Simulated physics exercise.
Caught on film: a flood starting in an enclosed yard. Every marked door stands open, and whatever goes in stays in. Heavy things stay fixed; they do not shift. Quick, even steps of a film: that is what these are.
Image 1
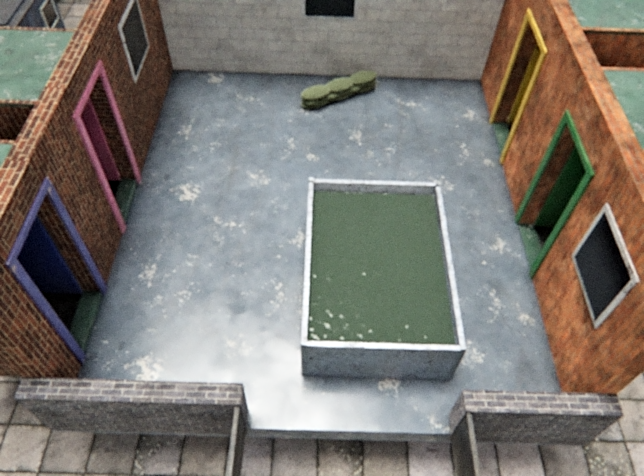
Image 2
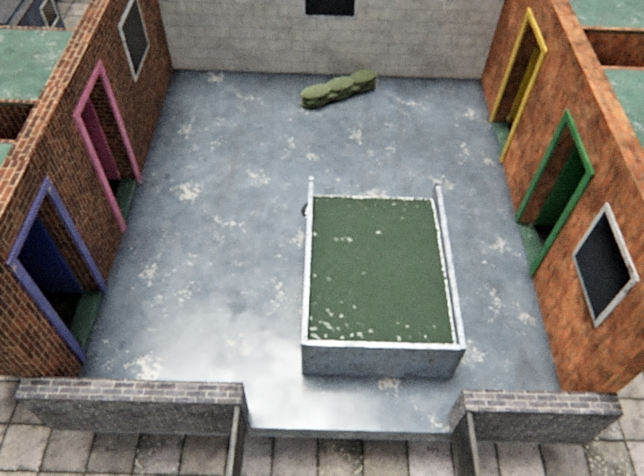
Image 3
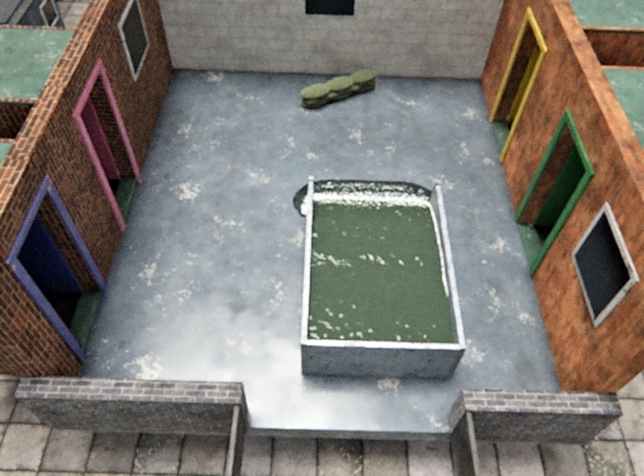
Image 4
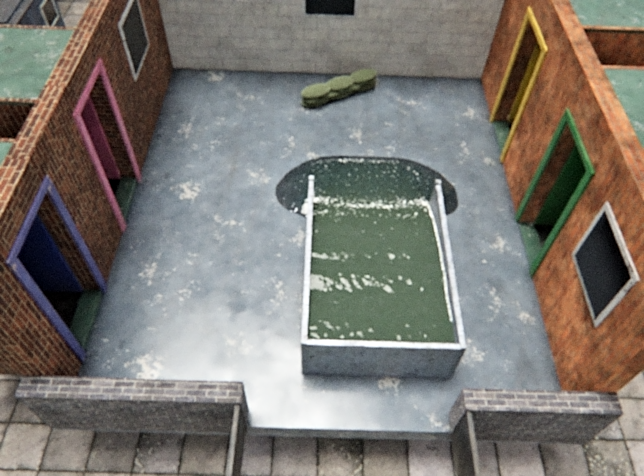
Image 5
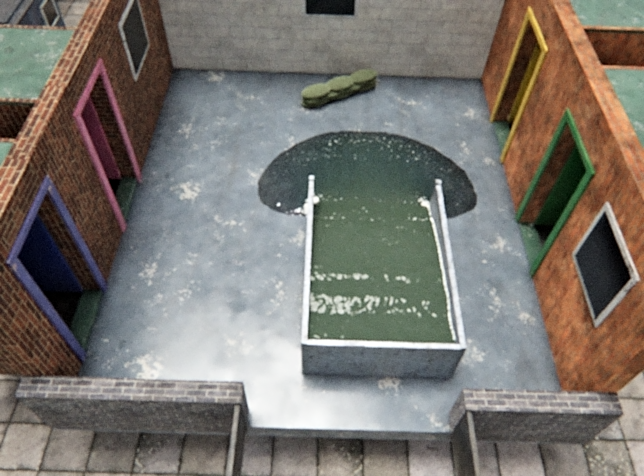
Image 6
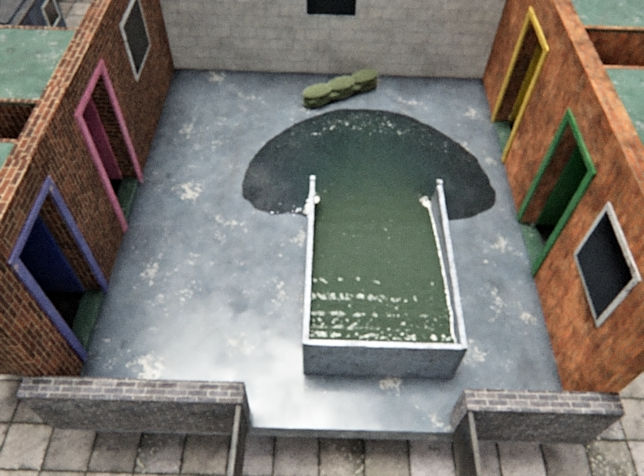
A rectangular tank of green water stood full in a walled yard, then its far side opened and water poured out, spreading across the grey floor in a widening dark, rounded pool.
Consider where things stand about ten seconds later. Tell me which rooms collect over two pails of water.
In the end blue door: Not too much gets in there; pink door: Not too much gets in there; green door: Too much gets in there; yellow door: Too much gets in there.
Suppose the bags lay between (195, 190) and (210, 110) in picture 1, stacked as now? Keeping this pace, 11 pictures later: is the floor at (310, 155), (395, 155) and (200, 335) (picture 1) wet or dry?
Going through them, they'd be waterlogged, then waterlogged, then left unsoaked.
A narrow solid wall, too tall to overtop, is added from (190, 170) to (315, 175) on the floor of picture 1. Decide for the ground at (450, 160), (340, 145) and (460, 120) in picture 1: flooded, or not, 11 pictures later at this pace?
Results in sequence: Swamped / swamped / swamped.
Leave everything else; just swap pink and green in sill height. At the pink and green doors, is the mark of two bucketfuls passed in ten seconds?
As I see it, pink overshoots and green falls short.
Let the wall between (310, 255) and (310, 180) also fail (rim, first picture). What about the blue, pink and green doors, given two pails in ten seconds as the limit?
Note - blue door breaks the threshold; pink door breaks the threshold; green door comes in lower.
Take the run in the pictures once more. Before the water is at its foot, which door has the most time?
Result: The one in blue.
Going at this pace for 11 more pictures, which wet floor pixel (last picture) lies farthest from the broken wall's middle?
Front's tip: Near (174, 73).
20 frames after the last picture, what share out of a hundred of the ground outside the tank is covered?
Close to 50 %.
A moment on, water covers 40 % of the floor; the blue door not reached, the pink door not reached, the green door not reached, the yellow door wet at the sill, nothing in.
Next, water covers 50 % of the floor; the blue door not reached, the pink door not reached, the green door not reached, the yellow door under two buckets in.
Then, water covers 50 % of the floor; the blue door not reached, the pink door not reached, the green door not reached, the yellow door over two buckets in.
Later, water covers 90 % of the floor; the blue door wet at the sill, nothing in, the pink door wet at the sill, nothing in, the green door under two buckets in, the yellow door far over two buckets in.
In the end, water covers 95 % of the floor; the blue door wet at the sill, nothing in, the pink door wet at the sill, nothing in, the green door over two buckets in, the yellow door far over two buckets in.
